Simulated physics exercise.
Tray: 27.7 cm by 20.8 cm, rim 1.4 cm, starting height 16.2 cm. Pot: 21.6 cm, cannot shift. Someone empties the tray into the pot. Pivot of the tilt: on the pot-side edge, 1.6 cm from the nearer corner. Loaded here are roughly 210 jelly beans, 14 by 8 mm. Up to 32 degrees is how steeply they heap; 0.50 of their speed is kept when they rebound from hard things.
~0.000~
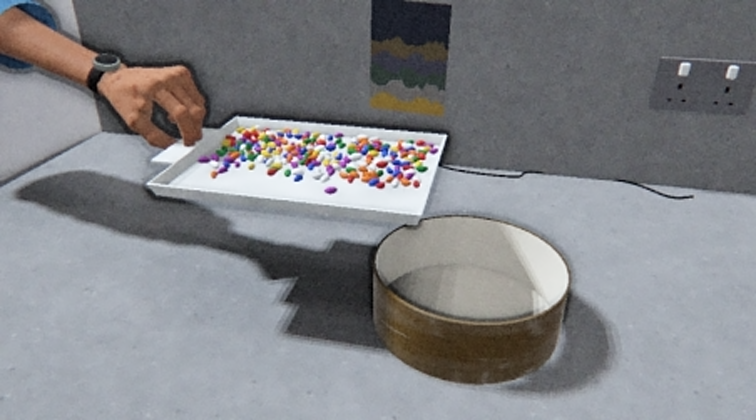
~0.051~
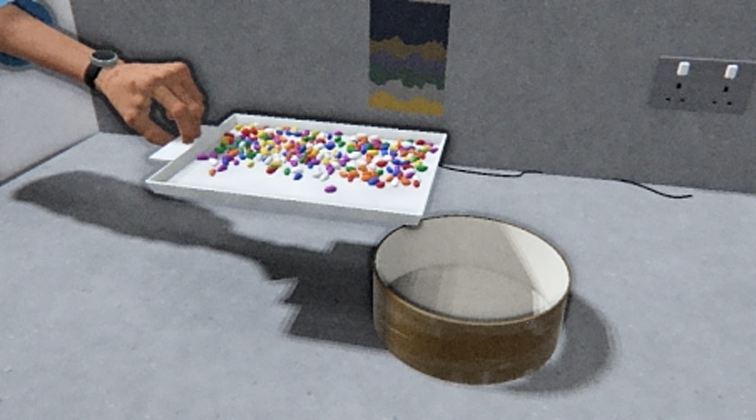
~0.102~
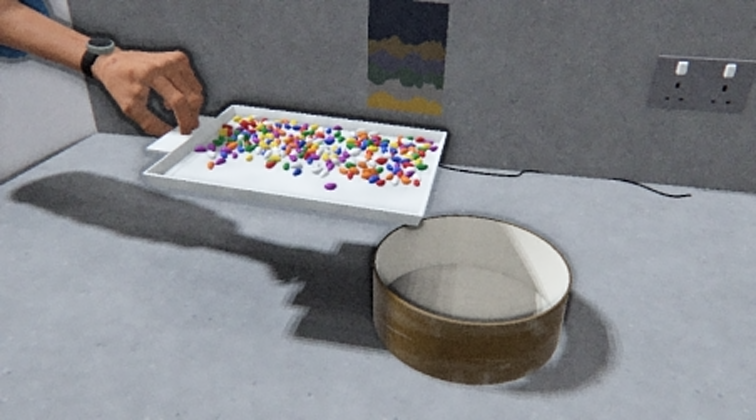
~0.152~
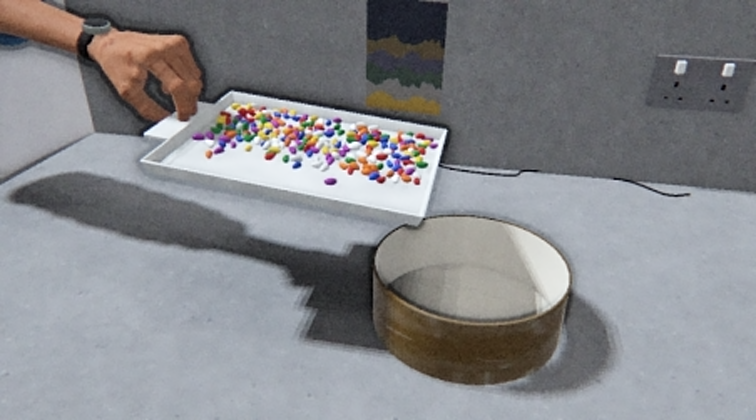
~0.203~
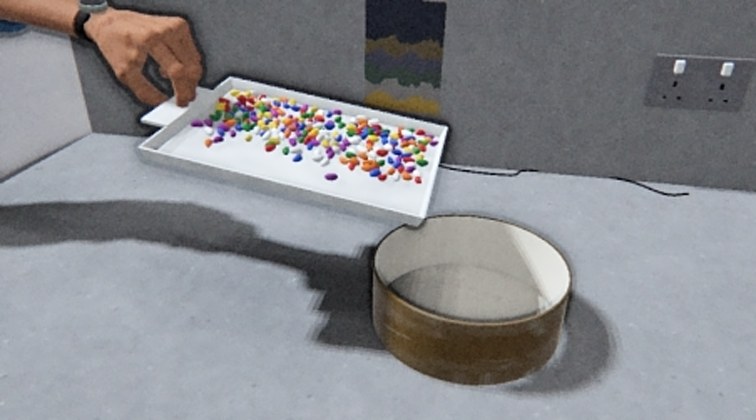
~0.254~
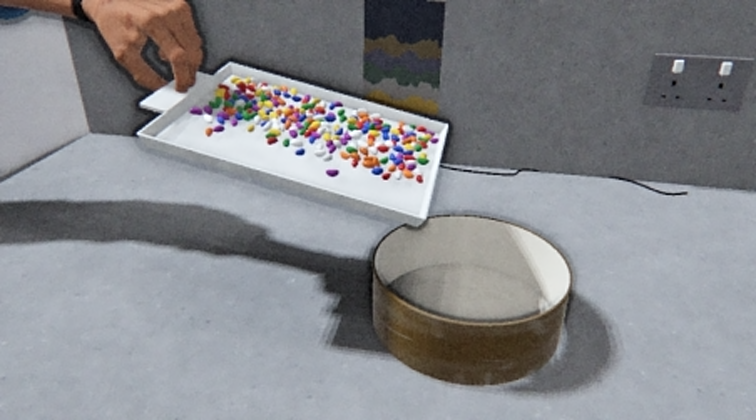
A hand wearing a dark watch gradually raises the left end of a white tray above a pale grey worktop, seen from slightly above against a darker grey wall with sockets at right. Red, orange, green, blue, purple, yellow and white jelly beans lie scattered across the tray, behind a round brown pot with a pale inside. The tray slants steadily down towards the right, the beans keep their places on it, and the pot and camera stay still.
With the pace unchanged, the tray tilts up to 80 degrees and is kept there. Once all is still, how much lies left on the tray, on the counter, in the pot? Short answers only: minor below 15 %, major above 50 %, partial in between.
Left on the tray: Minor, counter: Minor, pot: Major.
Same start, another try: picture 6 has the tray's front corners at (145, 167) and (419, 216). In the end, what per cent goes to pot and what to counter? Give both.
Per cent by place - pot 25, counter 75.
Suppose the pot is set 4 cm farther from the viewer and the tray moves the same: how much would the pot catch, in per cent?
It would be near 65 per cent.
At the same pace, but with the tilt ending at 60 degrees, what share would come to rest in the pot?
That comes out at some 55 per cent.
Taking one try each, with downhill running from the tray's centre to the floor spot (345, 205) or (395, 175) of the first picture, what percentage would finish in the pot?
About 35 and 75 per cent.
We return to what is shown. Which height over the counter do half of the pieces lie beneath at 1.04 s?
Median height: Approx. 18 cm.
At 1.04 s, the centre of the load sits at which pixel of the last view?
I'd put it close to (455, 197).
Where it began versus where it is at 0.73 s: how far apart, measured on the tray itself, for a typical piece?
By then it sits near 9 cm from where it began.
After 0.73 s, tilt 45 degrees; the tray holds 100 %, the pot 0 %.
Then, at 1.04 s, tilt 66 degrees; the tray holds 50 %, the pot 25 %.
After 1.46 s, tilt 80 degrees; the tray holds 5 %, the pot 80 %.
At rest (2.4 s), tray 5 %, counter 5 %, pot 90 %.
